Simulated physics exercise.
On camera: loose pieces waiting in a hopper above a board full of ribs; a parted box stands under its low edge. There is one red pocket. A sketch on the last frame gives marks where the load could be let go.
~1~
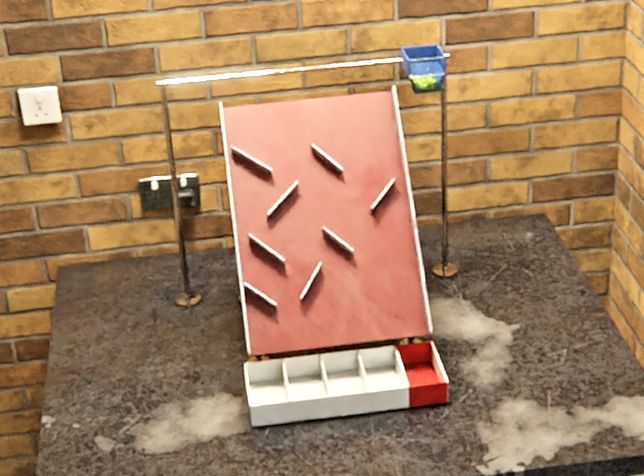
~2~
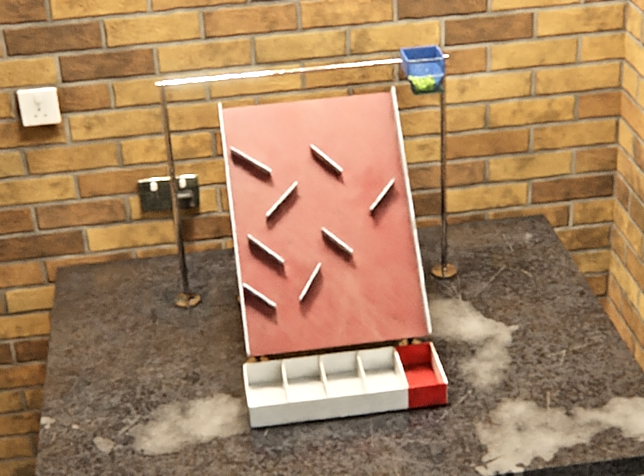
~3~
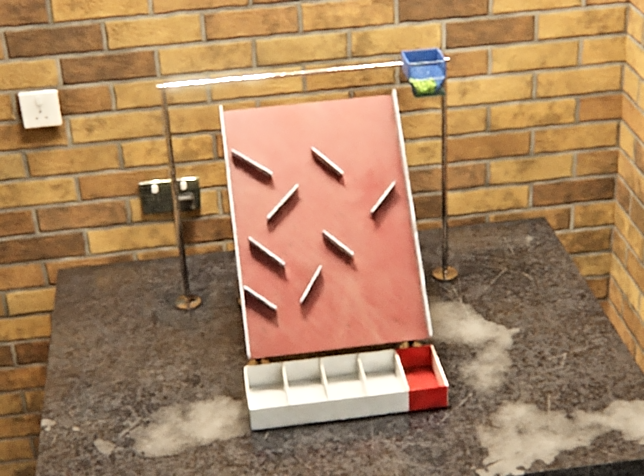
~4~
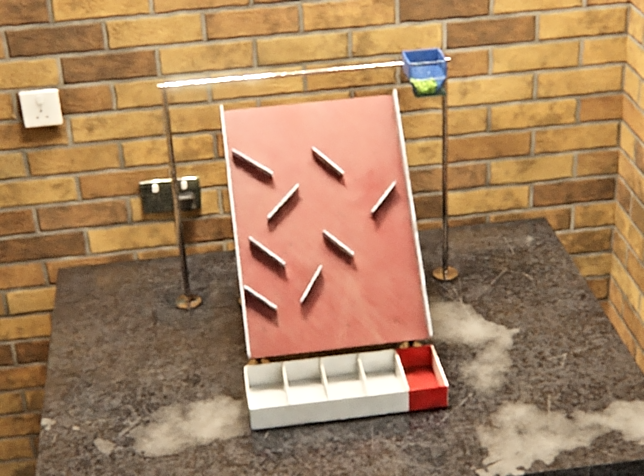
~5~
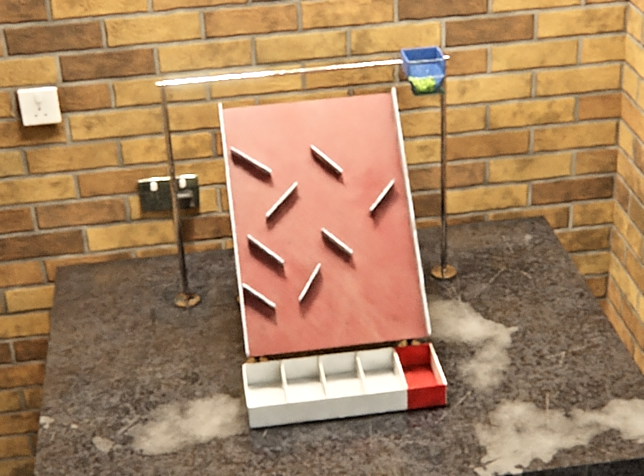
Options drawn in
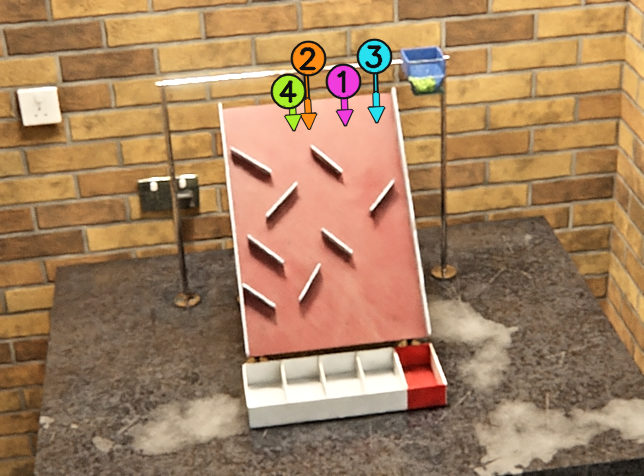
Nothing visibly moves as a blue hopper holding green pieces sits at the upper right above a tilted red board with slanted ribs, while a white divided box with one red pocket at its right end stands below.
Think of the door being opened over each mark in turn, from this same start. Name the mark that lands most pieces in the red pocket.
It is 3.
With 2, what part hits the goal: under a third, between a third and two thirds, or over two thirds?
Mark 2 gives under a third.
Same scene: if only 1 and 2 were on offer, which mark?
Mark 1.
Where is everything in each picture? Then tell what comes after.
Hopper (424, 81), dried peas, door shut, in the first picture.
Ribs (231, 147) to (271, 171), (311, 145) to (342, 170), (267, 215) to (297, 182), in the second picture.
Ribs (372, 211) to (396, 181), (249, 238) to (285, 264), (324, 231) to (353, 254), in the third picture.
Ribs (244, 285) to (277, 308), (301, 301) to (321, 265), in the fourth picture.
Red pocket (426, 395), number 5 of 5 from the left, in the fifth picture.
On the marked copy, mark 1 meets the board at (345, 119); mark 2 meets the board at (308, 123); mark 3 meets the board at (376, 116); mark 4 meets the board at (293, 124).
For mark 1, roughly a quarter in the red pocket, roughly two thirds in other pockets, about a tenth outside the box.
For mark 2, about a tenth in the red pocket, the larger part in other pockets, about a tenth outside the box.
For mark 3, roughly half in the red pocket, roughly a third in other pockets, about a tenth outside the box.
For mark 4, roughly a quarter in the red pocket, the larger part in other pockets, just a few outside the box.
